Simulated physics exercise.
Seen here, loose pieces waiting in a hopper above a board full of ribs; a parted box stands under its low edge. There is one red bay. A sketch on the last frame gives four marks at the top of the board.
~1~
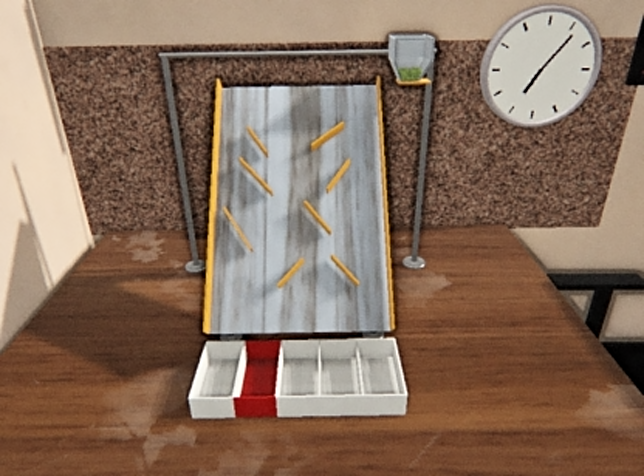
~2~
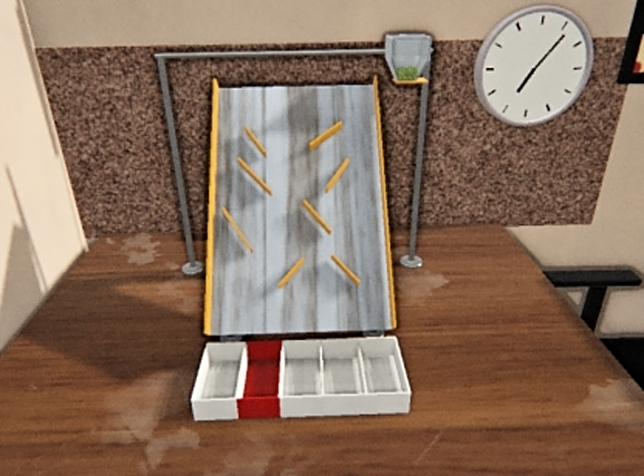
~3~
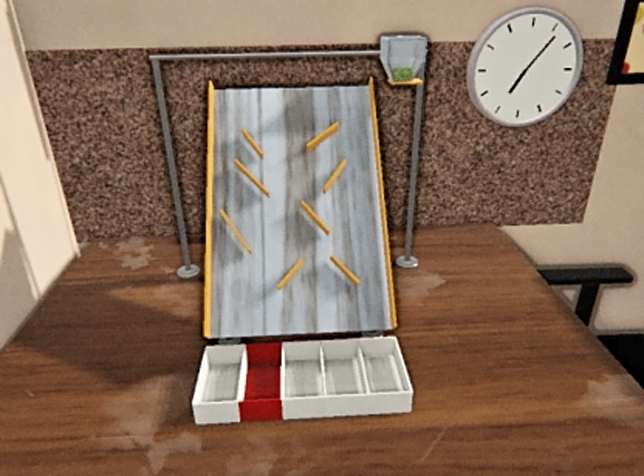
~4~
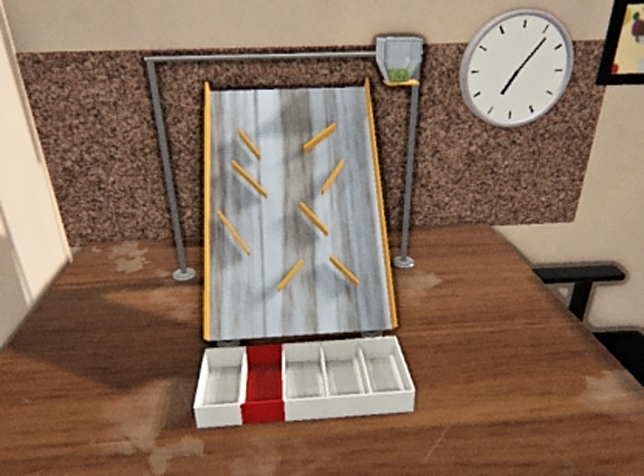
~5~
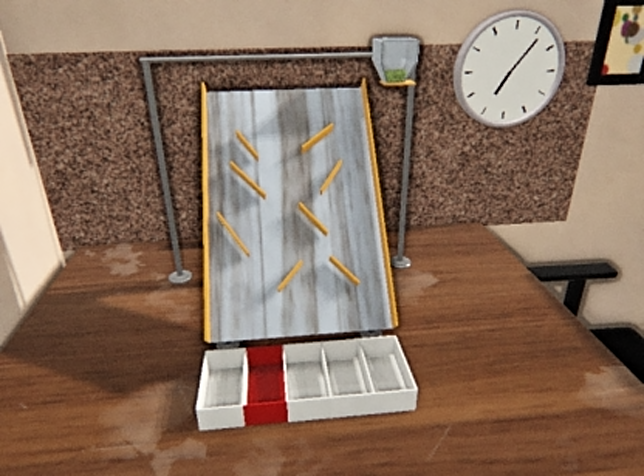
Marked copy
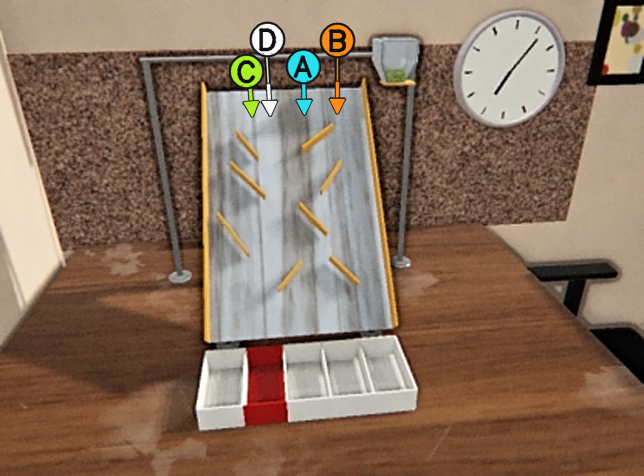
On a wooden table, a ribbed board stands above a divided box as the view shifts slightly.
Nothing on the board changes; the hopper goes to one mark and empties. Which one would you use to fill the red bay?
A.
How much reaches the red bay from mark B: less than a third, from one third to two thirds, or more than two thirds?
It is less than a third.
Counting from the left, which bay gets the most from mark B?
It is the fifth one.
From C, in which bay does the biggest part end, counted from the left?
The first from the left.
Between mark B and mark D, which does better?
D it is.
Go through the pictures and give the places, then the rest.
The first picture shows hopper at (409, 74), dried peas, door shut.
The second picture shows ribs (245, 126) to (265, 152), (310, 144) to (341, 122), (238, 158) to (270, 191).
The third picture shows ribs (325, 189) to (345, 159), (221, 209) to (249, 251), (302, 202) to (329, 231).
The fourth picture shows ribs (278, 288) to (302, 260), (331, 256) to (359, 283).
The fifth picture shows red bay at (266, 412), number 2 of 5 from the left.
On the marked copy, mark A meets the board at (304, 109); mark B meets the board at (337, 108); mark C meets the board at (251, 111); mark D meets the board at (269, 110).
If A is chosen, about half in the red bay, about half in other bays, a stray few outside the box.
If B is chosen, a small part in the red bay, most in other bays, a small part outside the box.
If C is chosen, about a quarter in the red bay, most in other bays, a stray few outside the box.
If D is chosen, about a quarter in the red bay, about two thirds in other bays, a small part outside the box.
